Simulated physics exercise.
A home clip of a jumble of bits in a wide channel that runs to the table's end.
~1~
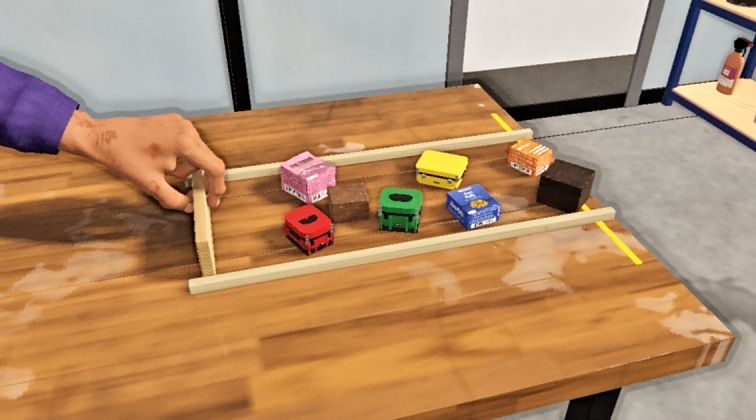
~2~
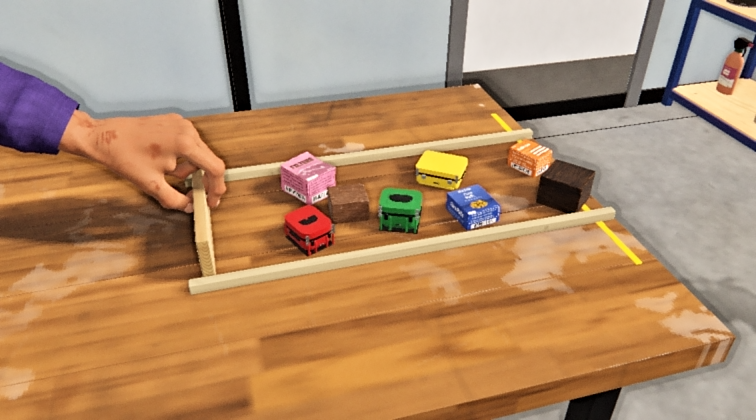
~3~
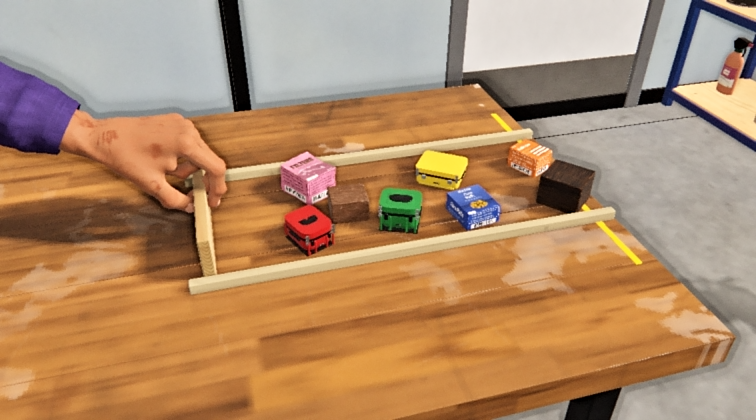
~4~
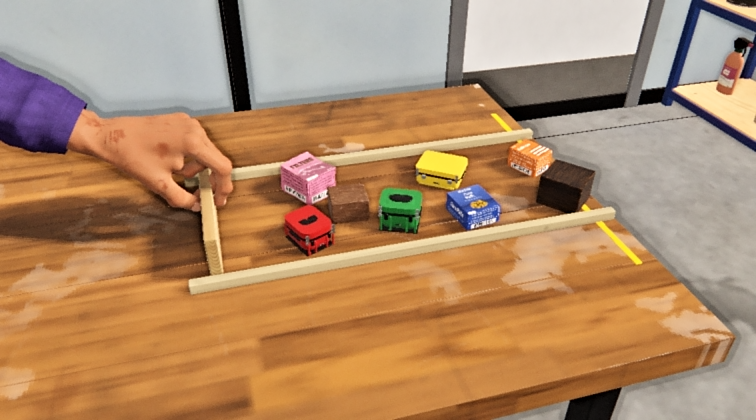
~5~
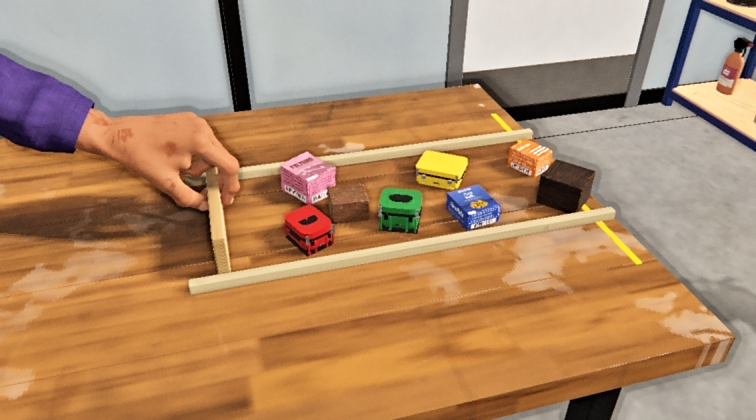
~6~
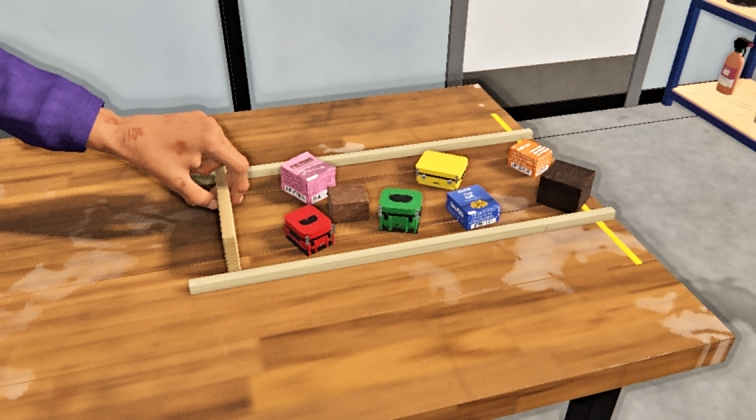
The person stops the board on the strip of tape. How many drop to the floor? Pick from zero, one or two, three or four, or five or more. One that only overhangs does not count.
The number that fall off is five or more.
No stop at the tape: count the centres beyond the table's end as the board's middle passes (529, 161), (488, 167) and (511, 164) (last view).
The counts: 5, 2 and 3.
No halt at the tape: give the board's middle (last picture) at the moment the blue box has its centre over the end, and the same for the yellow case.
Its middle is around (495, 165) and around (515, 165).
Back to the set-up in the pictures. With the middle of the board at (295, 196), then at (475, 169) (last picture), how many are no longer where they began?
First 2, then 8.
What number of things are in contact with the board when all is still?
3 of them.
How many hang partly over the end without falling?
It comes to 3.
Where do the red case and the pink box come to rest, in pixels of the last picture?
About (591, 188), and the other about (556, 147).
A little later, none off yet; black block at rest near (566, 187); orange box at rest near (530, 158); blue box moving near (482, 207).
When it is over, the number that fall off is five or more; down, green case, yellow case, blue box, orange box and black block.
